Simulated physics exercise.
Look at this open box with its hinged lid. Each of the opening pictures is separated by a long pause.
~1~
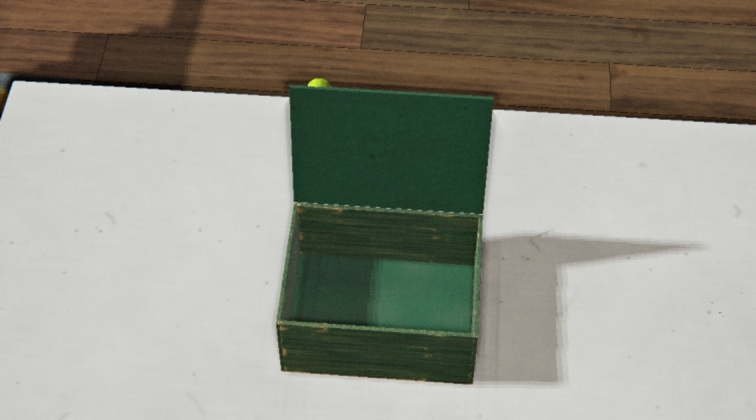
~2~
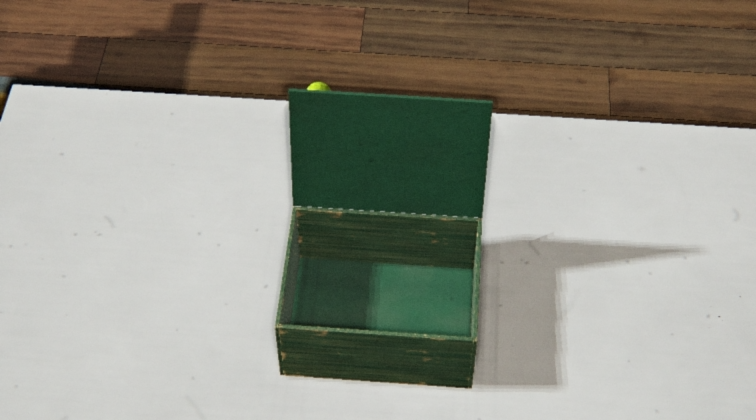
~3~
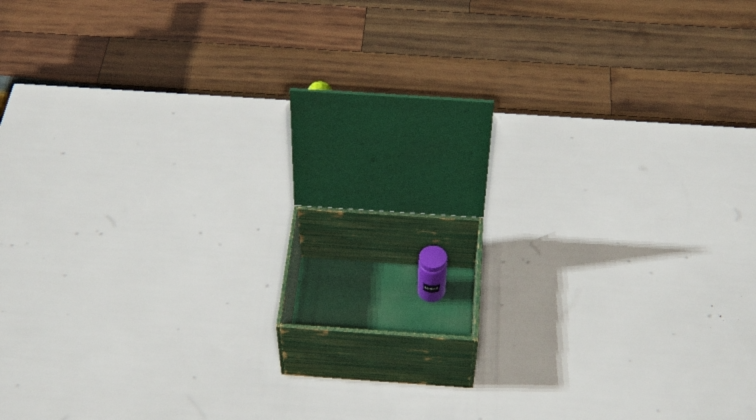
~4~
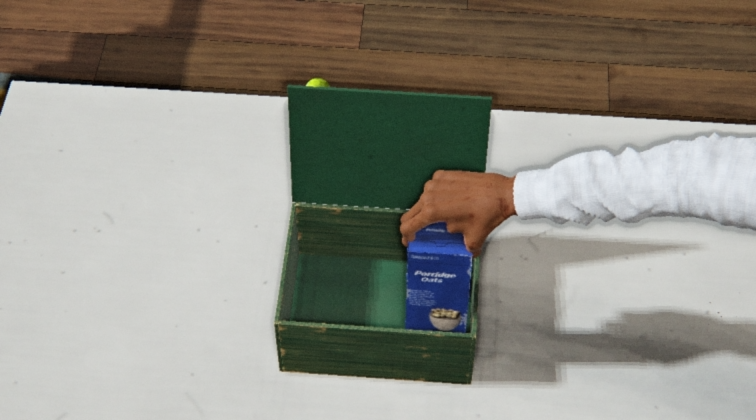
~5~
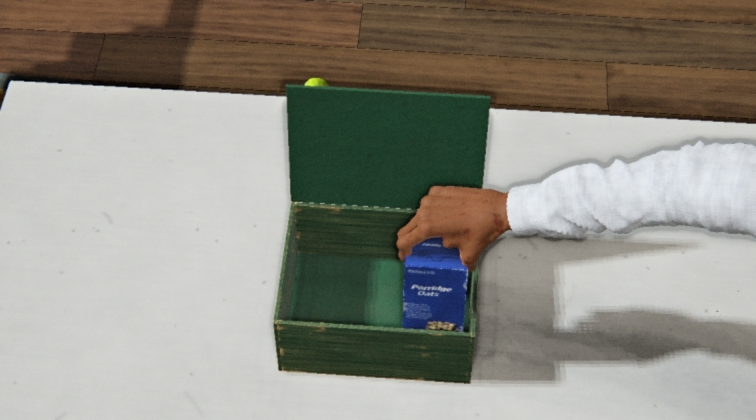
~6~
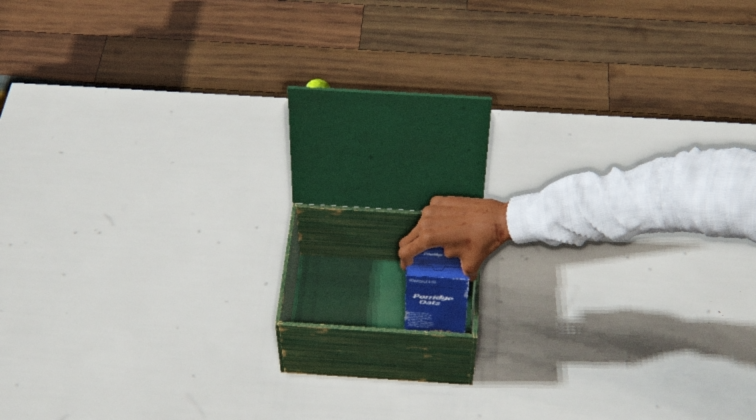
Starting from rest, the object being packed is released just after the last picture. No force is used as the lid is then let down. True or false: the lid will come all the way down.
False.
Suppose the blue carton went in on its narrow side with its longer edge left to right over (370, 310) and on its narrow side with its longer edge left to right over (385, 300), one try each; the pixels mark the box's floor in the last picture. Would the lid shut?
With the first placement the lid lies closed; with the second it lies closed.
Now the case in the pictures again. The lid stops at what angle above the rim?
Roughly 35°.
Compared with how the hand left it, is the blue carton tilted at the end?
Result: It remains as it was set.
Then, 1.20 s past the last view, lid starting down.
Then, 1.60 s past the last view, lid 61° above the rim.
Then, 1.80 s past the last view, lid 36° above the rim.
Finally, lid 36° above the rim; both still in place. Final places as the last picture's camera would see them, blue carton near (436, 304).
